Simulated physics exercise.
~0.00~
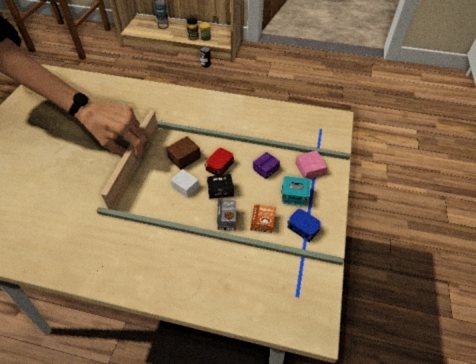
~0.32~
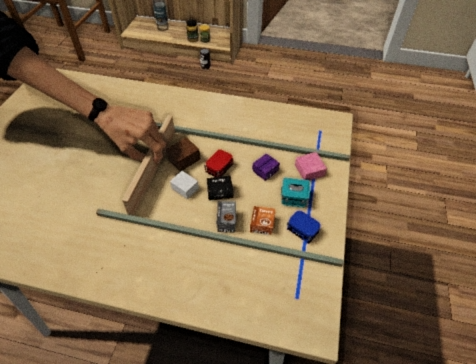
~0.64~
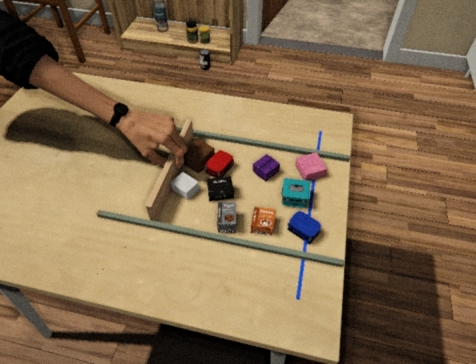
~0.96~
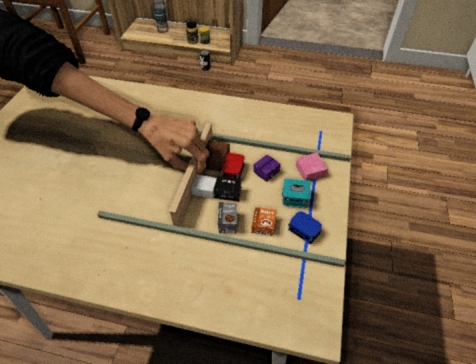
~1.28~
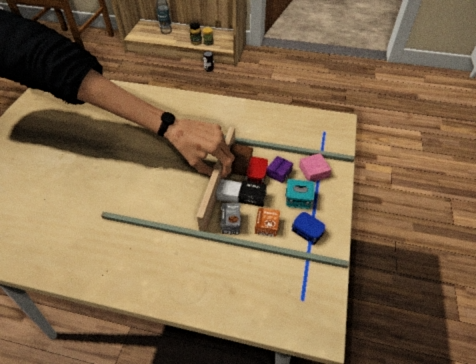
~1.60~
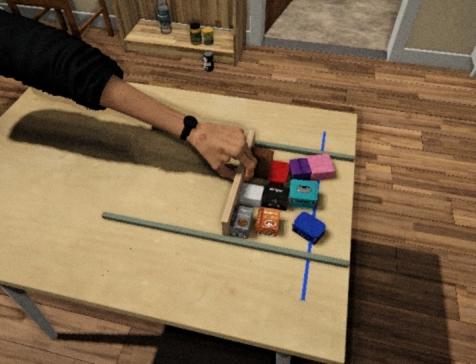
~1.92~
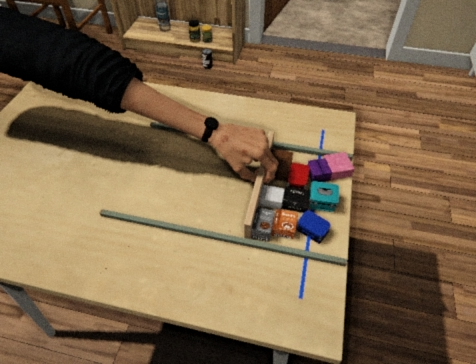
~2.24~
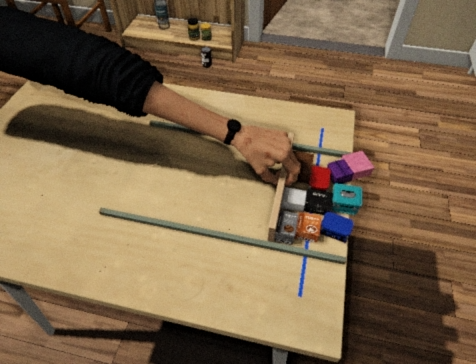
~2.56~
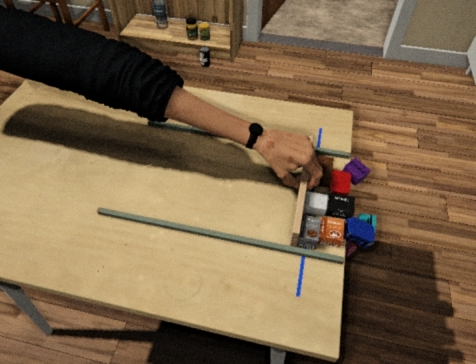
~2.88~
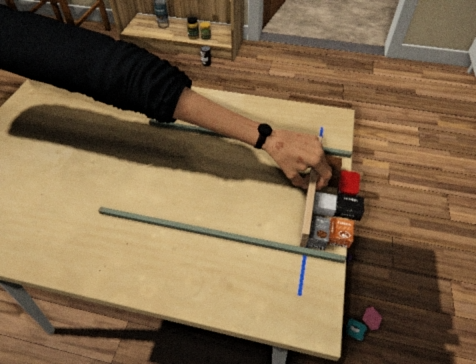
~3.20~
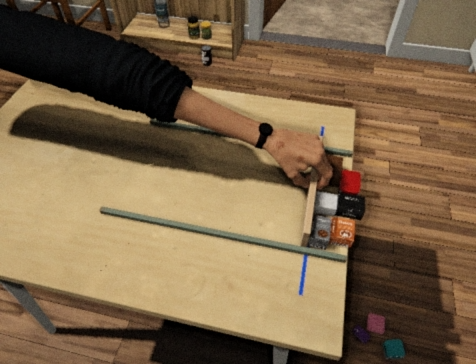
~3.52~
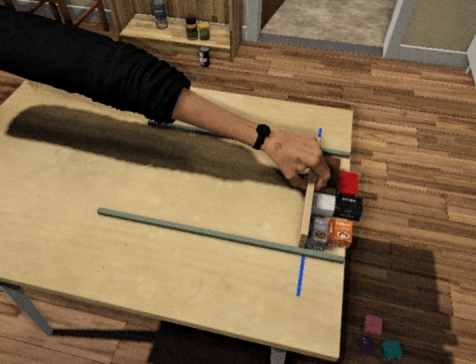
A hand pushing a board rightward along a table channel, bunching small boxes together until several drop off the end and others remain.
